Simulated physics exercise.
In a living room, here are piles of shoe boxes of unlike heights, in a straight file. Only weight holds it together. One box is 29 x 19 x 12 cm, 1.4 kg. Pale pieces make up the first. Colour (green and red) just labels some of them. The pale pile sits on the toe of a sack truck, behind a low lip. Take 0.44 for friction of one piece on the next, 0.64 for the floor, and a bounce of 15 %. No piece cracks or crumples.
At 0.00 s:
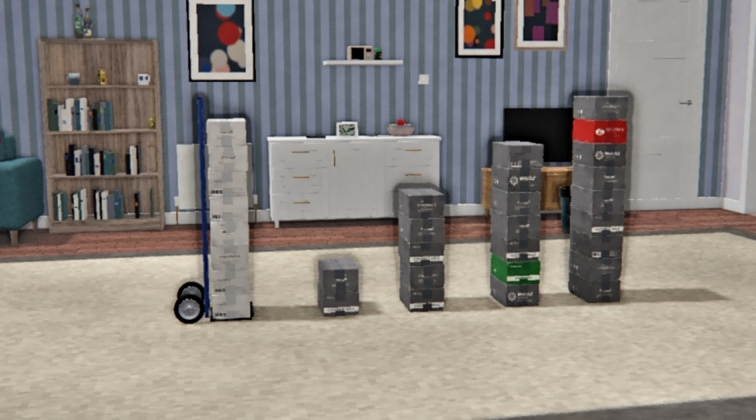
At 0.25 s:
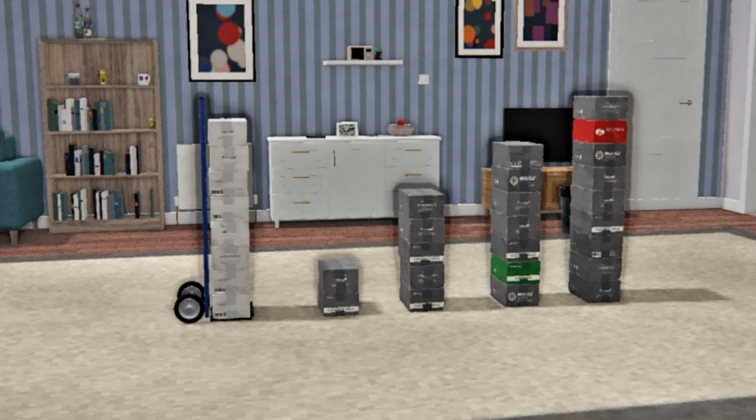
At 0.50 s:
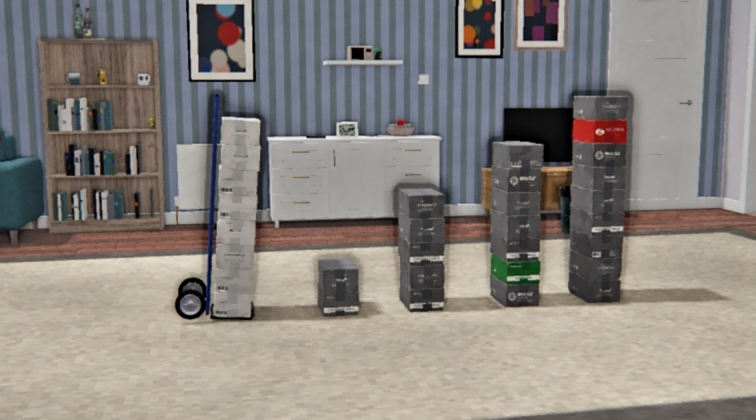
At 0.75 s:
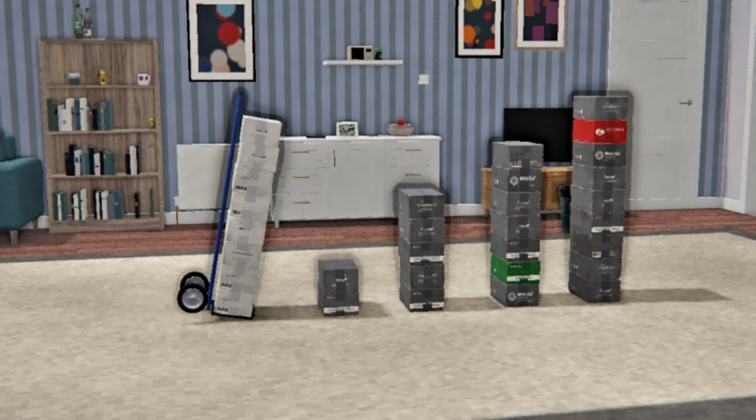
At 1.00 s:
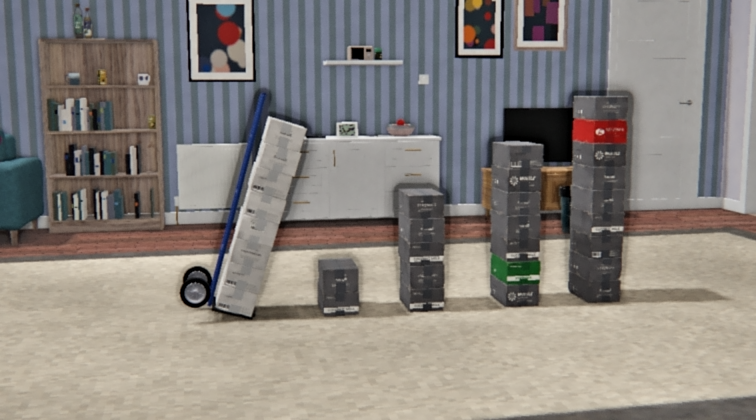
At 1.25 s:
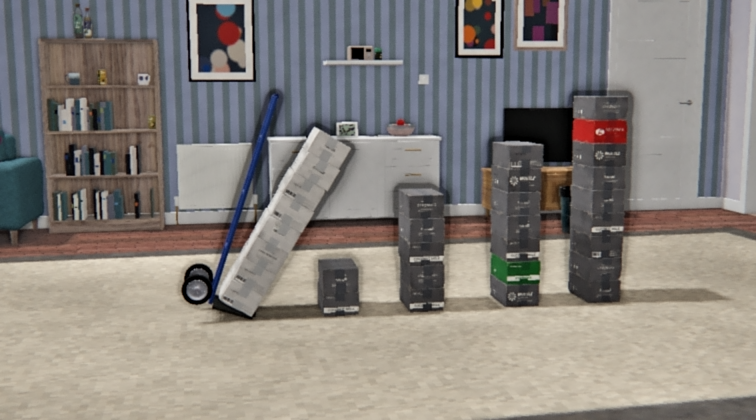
Living room with a blue hand truck tilting right, its pale box stack leaning further forward toward a row of grey stacks.
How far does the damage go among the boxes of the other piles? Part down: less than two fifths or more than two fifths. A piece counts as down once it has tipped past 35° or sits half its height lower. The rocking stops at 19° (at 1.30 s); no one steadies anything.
It comes to under two fifths.
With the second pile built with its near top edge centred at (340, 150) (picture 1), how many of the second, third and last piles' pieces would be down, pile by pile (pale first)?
In that case second 7, third 5, last 9.
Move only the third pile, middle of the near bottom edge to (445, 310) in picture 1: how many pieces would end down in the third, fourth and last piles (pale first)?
Then third 2, fourth 0, last 0.
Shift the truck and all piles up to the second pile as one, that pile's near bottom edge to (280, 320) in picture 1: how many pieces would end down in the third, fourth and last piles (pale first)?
In that case third 0, fourth 0, last 0.
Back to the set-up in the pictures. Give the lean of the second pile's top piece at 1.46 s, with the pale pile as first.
It leans some 0°.
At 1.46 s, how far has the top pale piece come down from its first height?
Roughly 35 cm.
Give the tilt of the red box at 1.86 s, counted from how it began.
Some 0°.
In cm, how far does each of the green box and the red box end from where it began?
About: Green 0, red 0.
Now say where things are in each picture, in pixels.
In the first frame (each place is the centre of the face we see best), truck frame (201, 144) 0° forward; green box (524, 273); red box (611, 132); the others all in place.
In the second frame, truck frame (203, 144) 0° forward; red box (611, 132).
In the third frame, truck frame (215, 141) 4° forward, top of the pale pile leaning 4°; red box (611, 132); the others all in place.
In the fourth frame, truck frame (234, 139) 10° forward, top of the pale pile leaning 10°; red box (611, 132); the others all in place.
In the fifth frame, truck frame (253, 138) 16° forward, top of the pale pile leaning 17°; red box (611, 132); the others all in place.
In the sixth frame, truck frame (263, 138) 19° forward, top of the pale pile leaning 31°; red box (611, 132); green box (524, 273); the others all in place.
By 1.46 s, 8 of the pale pile down; none of the 23 other boxes down, 1 disturbed.
By 1.86 s, 8 of the pale pile down; none of the 23 other boxes down, 10 disturbed.
When it is over (3.3 s), 8 of the pale pile down; 4 of the 23 other boxes down; green box moved 11 mm; red box unmoved. That is 17 per cent. In pixels of the last frame, middles, green box near (517, 268), red box near (599, 131).
